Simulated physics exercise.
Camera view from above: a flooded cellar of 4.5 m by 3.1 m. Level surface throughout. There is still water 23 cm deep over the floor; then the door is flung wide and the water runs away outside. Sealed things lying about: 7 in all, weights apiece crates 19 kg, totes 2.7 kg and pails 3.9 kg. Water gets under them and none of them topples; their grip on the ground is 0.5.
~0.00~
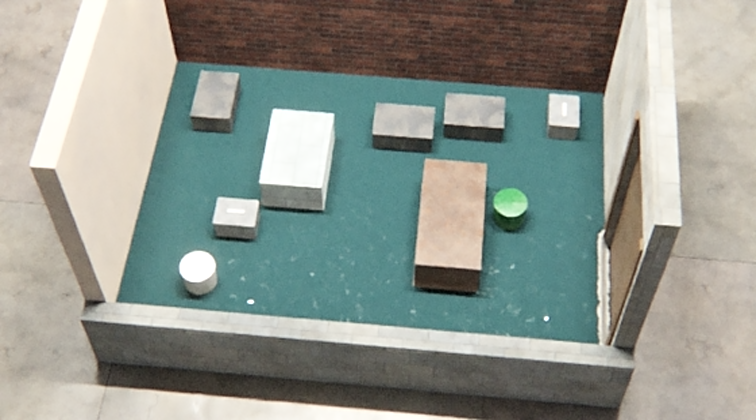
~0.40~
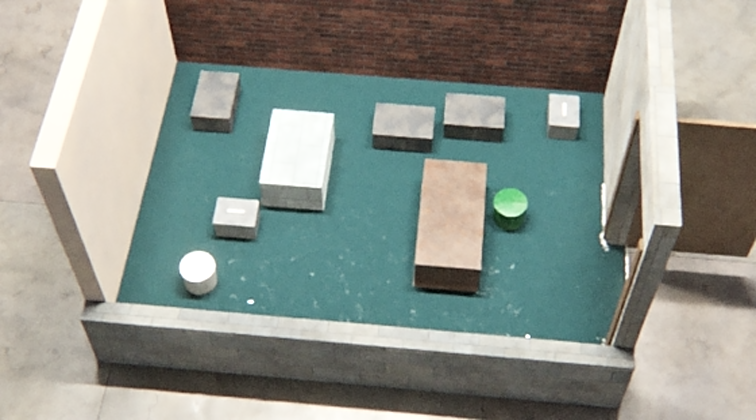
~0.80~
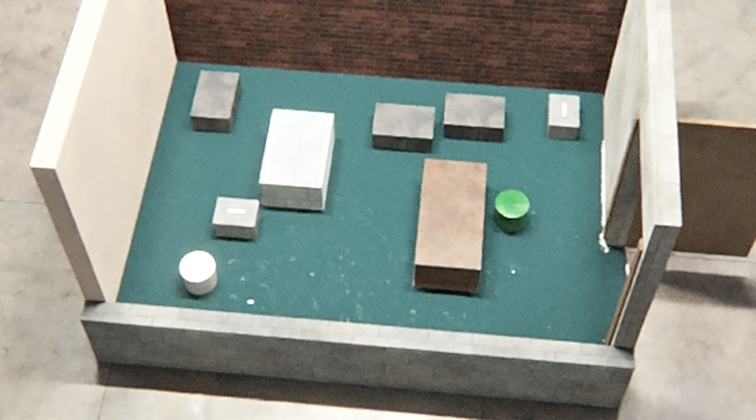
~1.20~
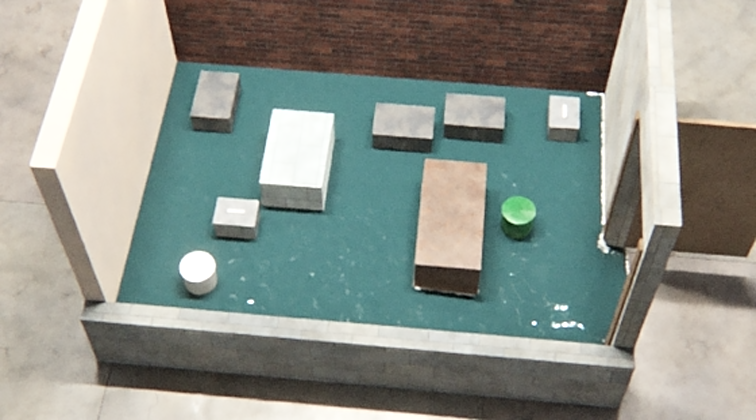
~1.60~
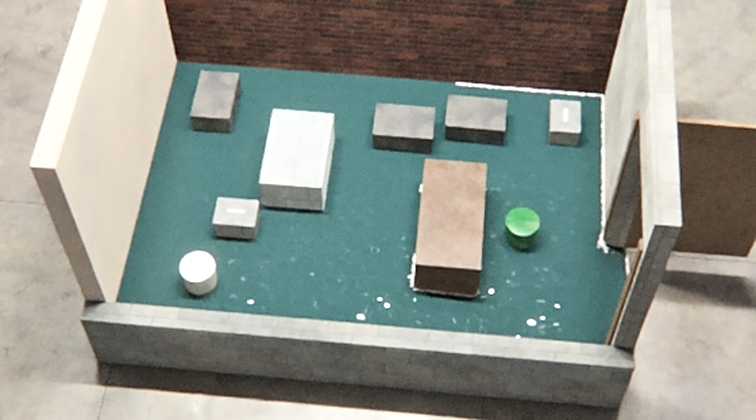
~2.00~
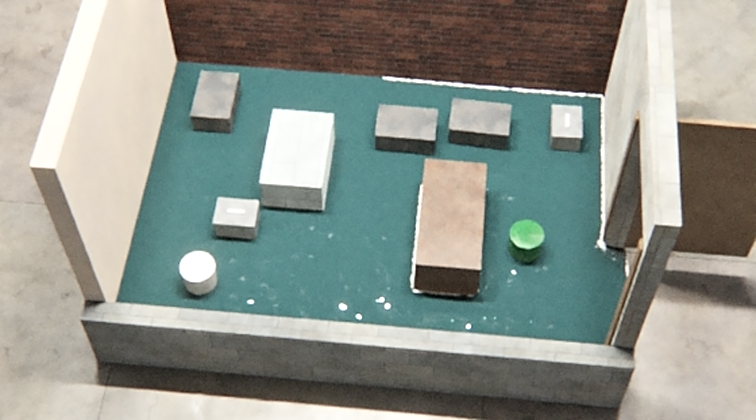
In a flooded cellar scattered with boxes, a door in the right wall swung outward, then the floating green pail drifted slowly toward the front and slightly right, while the boxes near the back barely shifted.
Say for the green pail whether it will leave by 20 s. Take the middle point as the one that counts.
As for the green pail, it exits.
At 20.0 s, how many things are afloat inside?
That would be 3 of them.
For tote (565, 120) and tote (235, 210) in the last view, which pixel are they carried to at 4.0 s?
First near (586, 165), second near (260, 223).
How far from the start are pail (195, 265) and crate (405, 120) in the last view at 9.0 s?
80 cm; 200 cm.
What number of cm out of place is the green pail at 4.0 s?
It is about 100 cm out of place by then.
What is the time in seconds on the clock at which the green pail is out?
Roughly 4.5 s, I'd say.
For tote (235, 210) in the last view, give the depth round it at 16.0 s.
Depth: Near 11 cm.
After 4.0 s the green pail is near (596, 279), 1.1 m from its start, afloat; 0 of 7 are out; 7 afloat.
After 9.0 s the green pail has gone out; 2 of 7 are out; 5 afloat.
After 16.0 s the green pail has gone out; 4 of 7 are out; 3 afloat.
After 20.0 s the green pail has gone out; 4 of 7 are out; 3 afloat.
